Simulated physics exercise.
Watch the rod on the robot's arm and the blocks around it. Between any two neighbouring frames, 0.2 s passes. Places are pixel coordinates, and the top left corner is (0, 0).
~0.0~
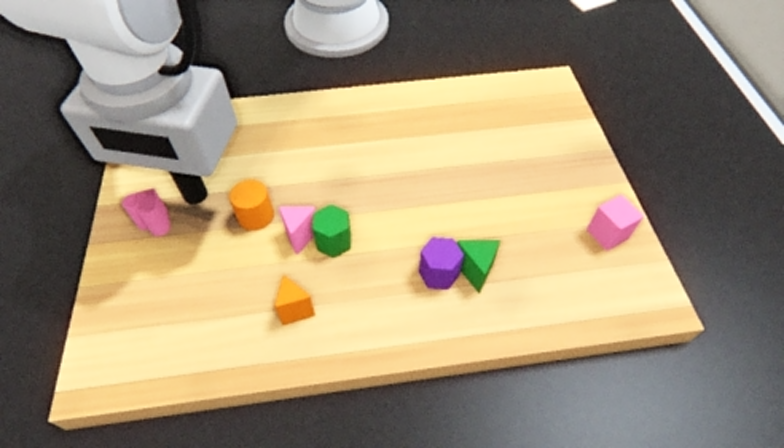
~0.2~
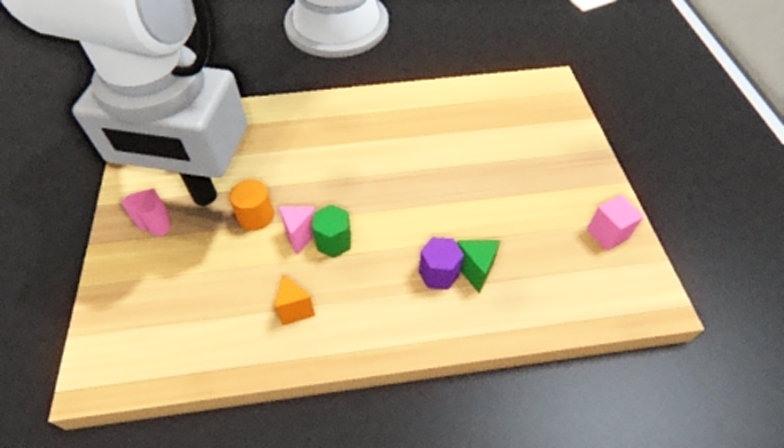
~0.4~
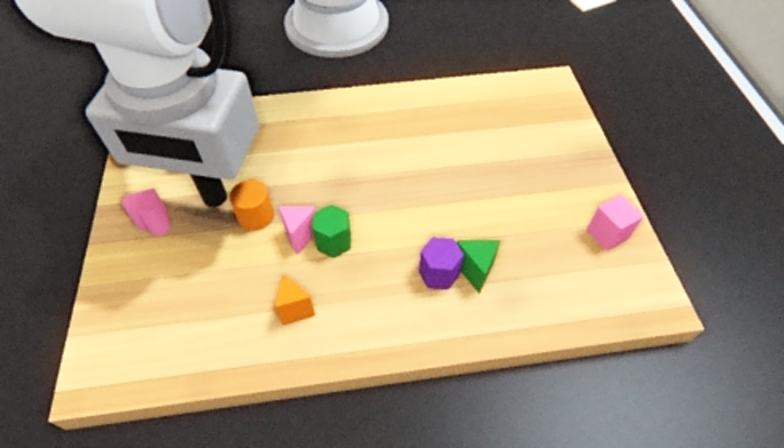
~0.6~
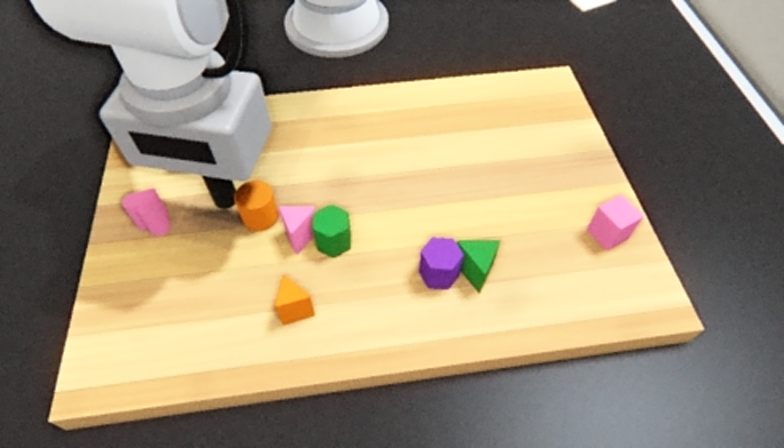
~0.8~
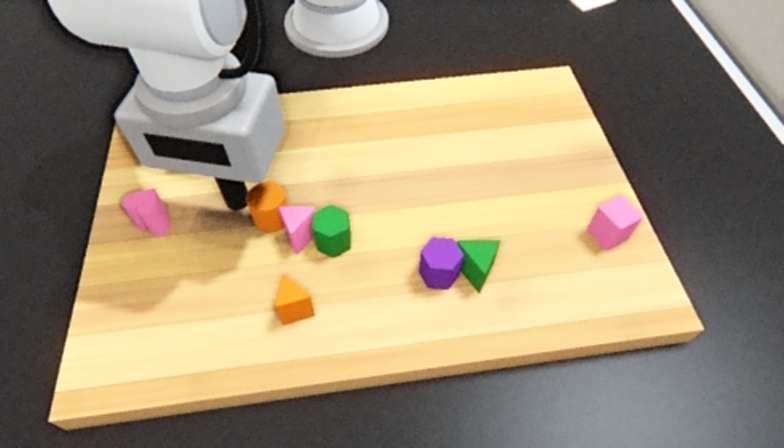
The footage shows a robot arm moving its dark rod slowly rightward over a wooden board of coloured blocks, then nudging the orange round block slightly right, close to a pink triangle, while the other blocks stay still.
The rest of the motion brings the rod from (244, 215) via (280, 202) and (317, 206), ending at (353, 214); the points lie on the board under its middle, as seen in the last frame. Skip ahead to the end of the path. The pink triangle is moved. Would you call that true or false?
That is true.
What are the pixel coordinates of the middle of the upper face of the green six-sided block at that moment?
The spot you're after is about (342, 236) in the image.
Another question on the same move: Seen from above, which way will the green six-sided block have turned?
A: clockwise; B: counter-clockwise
Correct choice: B.
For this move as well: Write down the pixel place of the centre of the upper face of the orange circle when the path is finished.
The centre of its top face lies at (319, 211).
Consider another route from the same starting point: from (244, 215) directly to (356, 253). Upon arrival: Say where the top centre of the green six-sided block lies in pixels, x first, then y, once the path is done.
By then it is at (387, 236).
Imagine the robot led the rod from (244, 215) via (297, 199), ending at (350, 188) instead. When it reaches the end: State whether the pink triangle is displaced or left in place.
It is moved from its place.
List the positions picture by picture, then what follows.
In the first picture, tip of the rod (196, 195), middles of tops, orange circle (248, 193), pink triangle (295, 215), green six-sided block (331, 220).
In the second picture, rod (205, 197), nothing pushed.
In the third picture, rod (215, 198), nothing pushed.
In the fourth picture, rod (226, 200), orange circle (253, 194).
In the fifth picture, rod (238, 201), orange circle (265, 195), pink triangle (295, 215), green six-sided block (331, 220).
What follows on the original path. One third of the way, rod (276, 188); orange circle (294, 196); pink triangle (298, 220), turned 20° anticlockwise.
Two thirds of the way, rod (314, 193); orange circle (313, 208); pink triangle (298, 235); green six-sided block (339, 230), turned 25° anticlockwise.
At the end, rod (352, 200); orange circle (319, 211); pink triangle (298, 236); green six-sided block (342, 236), turned 30° anticlockwise.
